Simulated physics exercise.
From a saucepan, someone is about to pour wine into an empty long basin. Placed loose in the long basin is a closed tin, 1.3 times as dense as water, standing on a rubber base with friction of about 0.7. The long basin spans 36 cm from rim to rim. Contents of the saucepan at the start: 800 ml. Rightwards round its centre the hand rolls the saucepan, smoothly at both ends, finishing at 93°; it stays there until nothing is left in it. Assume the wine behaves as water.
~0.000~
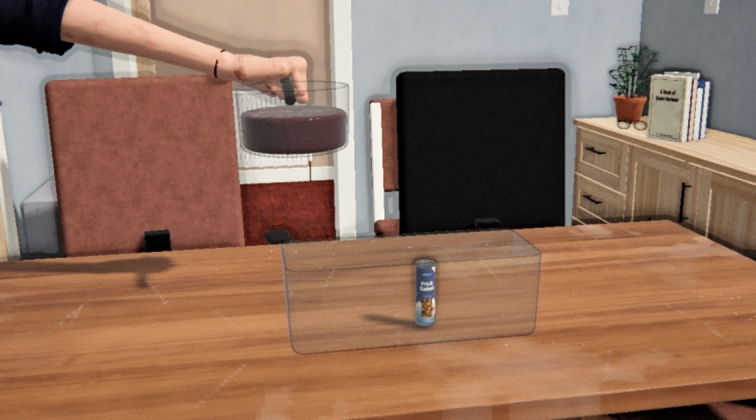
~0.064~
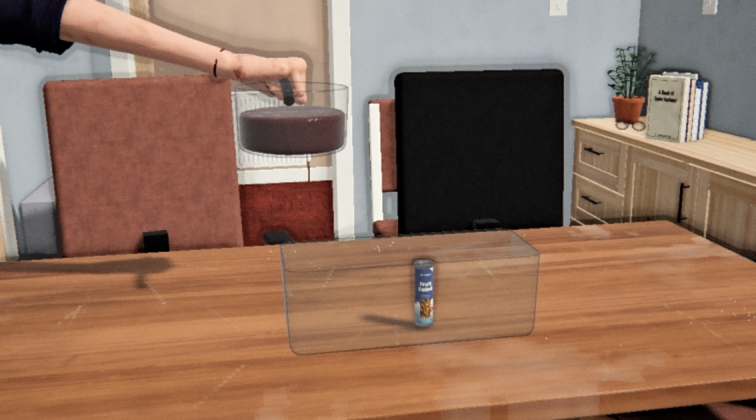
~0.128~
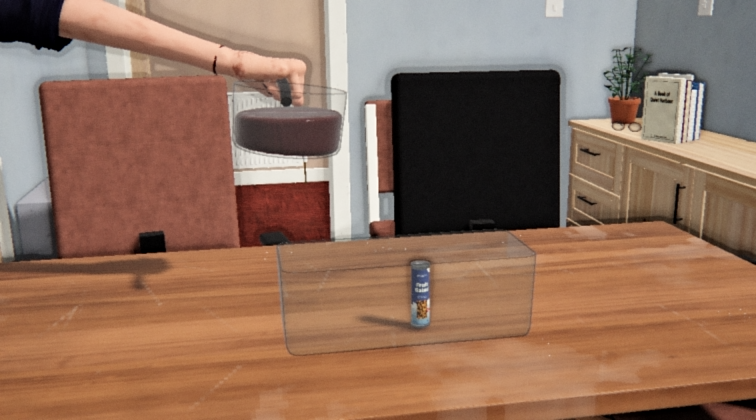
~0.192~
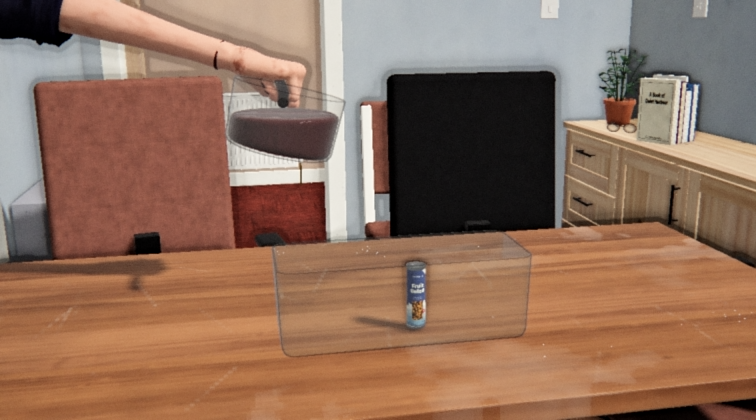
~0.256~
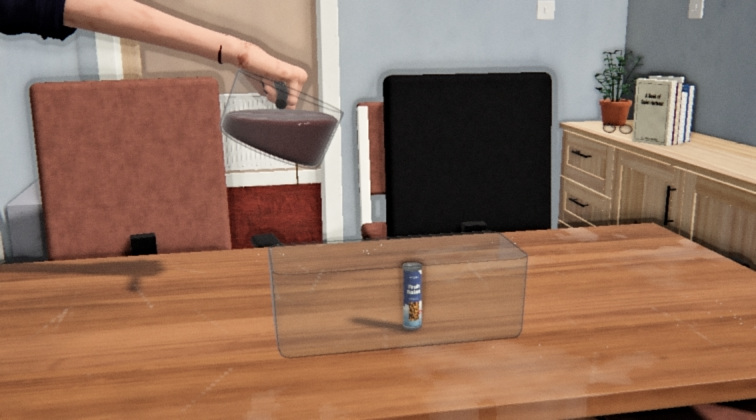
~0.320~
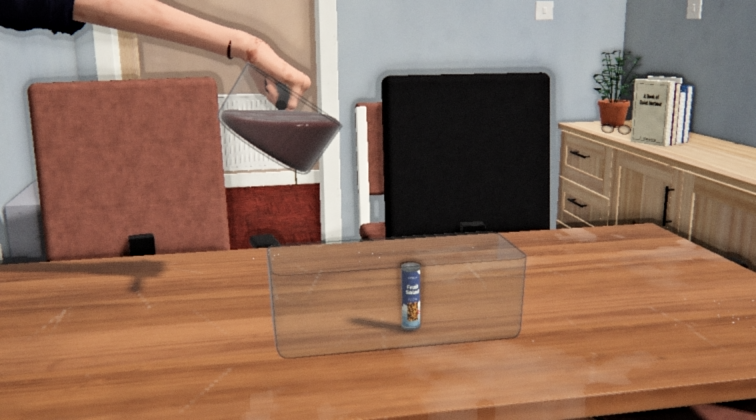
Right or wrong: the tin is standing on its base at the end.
Wrong, it is lying on its side.
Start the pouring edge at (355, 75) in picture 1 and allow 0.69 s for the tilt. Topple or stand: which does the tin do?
Result: Tin tipped over.
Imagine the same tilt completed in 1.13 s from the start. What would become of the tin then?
With that tilt, the tin stays on its base.
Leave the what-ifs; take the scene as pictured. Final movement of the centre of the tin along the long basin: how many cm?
About 7.5 cm.
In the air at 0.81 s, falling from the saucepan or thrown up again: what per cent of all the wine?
16 in a hundred, give or take.
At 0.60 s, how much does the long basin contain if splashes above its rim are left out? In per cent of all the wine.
About 10 per cent.
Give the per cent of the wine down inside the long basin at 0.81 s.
About 66 per cent.
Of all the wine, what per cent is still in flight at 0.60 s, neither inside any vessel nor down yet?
Some 44 % is the figure.
By 0.60 s the tilt is 83° and 47 per cent is still to pour; the tin stands where it began.
By 0.81 s the tilt is 93° and 17 per cent is still to pour; the tin stands 1 cm from where it began.
By 1.02 s the tilt is 93° and 6 per cent is still to pour; the tin leans 35°.
By 1.26 s the tilt is 93° and 2 per cent is still to pour; the tin lies on its side.
At rest the tin lies on its side.
